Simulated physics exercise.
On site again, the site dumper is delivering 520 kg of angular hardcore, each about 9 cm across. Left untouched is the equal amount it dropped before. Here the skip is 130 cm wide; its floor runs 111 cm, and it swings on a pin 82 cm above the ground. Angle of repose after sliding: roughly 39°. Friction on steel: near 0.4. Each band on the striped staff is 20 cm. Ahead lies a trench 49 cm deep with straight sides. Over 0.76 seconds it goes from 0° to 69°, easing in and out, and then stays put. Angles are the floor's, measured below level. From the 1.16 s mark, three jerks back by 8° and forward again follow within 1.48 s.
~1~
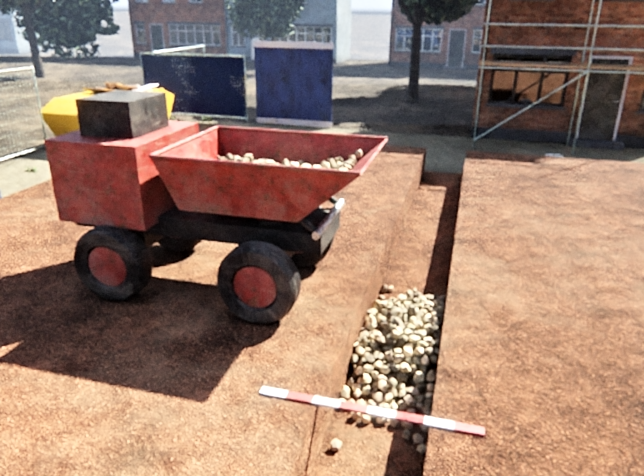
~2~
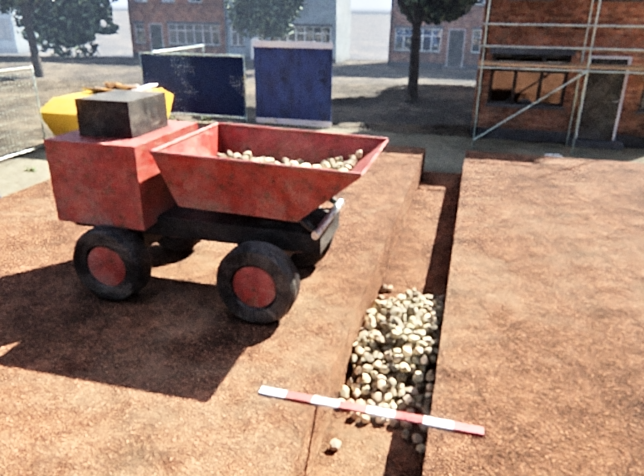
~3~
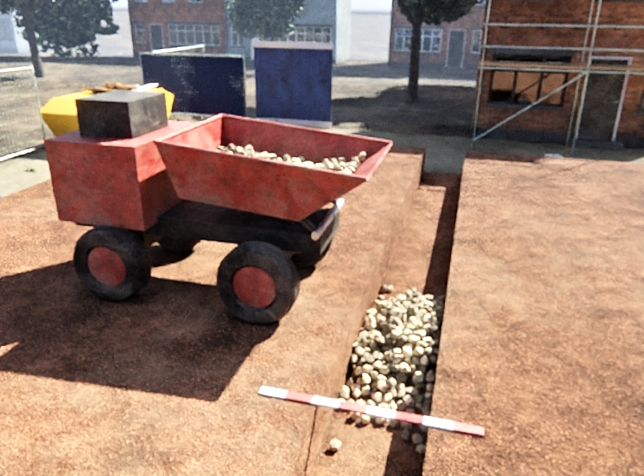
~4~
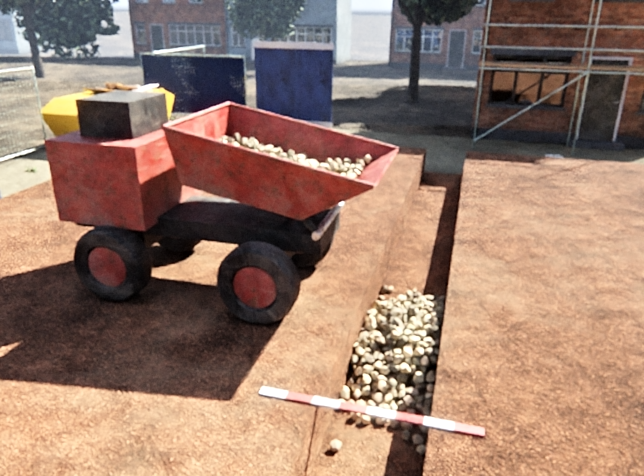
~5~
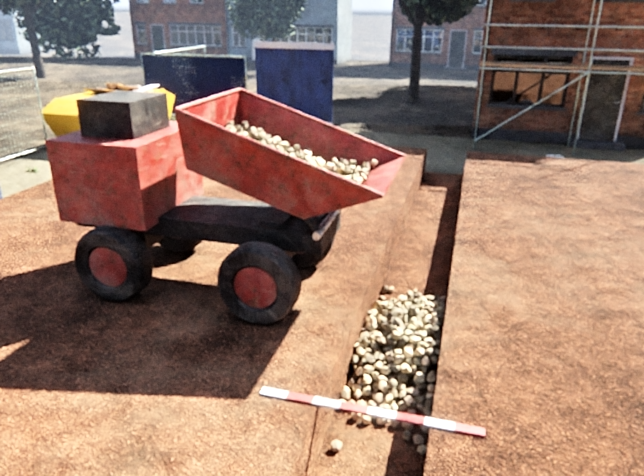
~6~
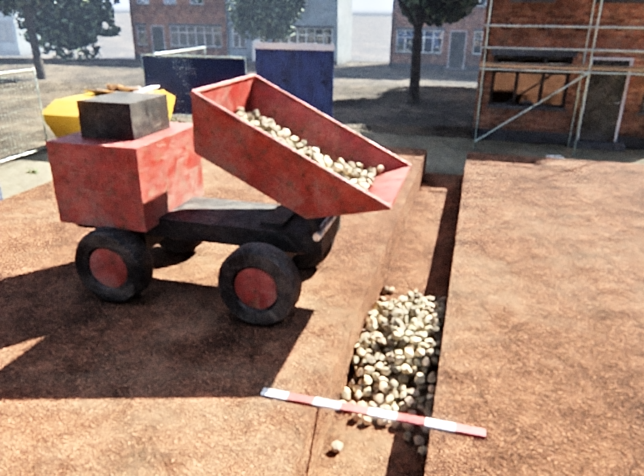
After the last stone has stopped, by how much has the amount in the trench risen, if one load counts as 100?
It has risen by about 30 per cent of a load.
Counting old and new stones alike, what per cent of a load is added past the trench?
Near 70 parts in a hundred.
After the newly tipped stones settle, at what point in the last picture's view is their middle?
Middle: Approx. (474, 314) px.
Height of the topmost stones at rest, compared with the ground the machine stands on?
Some 26 cm above that level.
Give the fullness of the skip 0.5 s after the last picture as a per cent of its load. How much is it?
About 100 per cent is held.
Then, 0.2 s after the last picture the floor is at 58°; in per cent of one load, 100 in the skip, 100 in the trench; the foremost stones are at (435, 372).
Then, 0.5 s after the last picture the floor is at 69°; in per cent of one load, 99 in the skip, 101 in the trench; the foremost stones are at (435, 372).
Then, 2.8 s after the last picture the floor is at 69°; in per cent of one load, 0 in the skip, 130 in the trench, 70 past the trench; the foremost stones are past the picture's edge.
Then, 5.6 s after the last picture the floor is at 69°; in per cent of one load, 0 in the skip, 130 in the trench, 70 past the trench; the foremost stones are past the picture's edge. Net gain in the trench, 30.
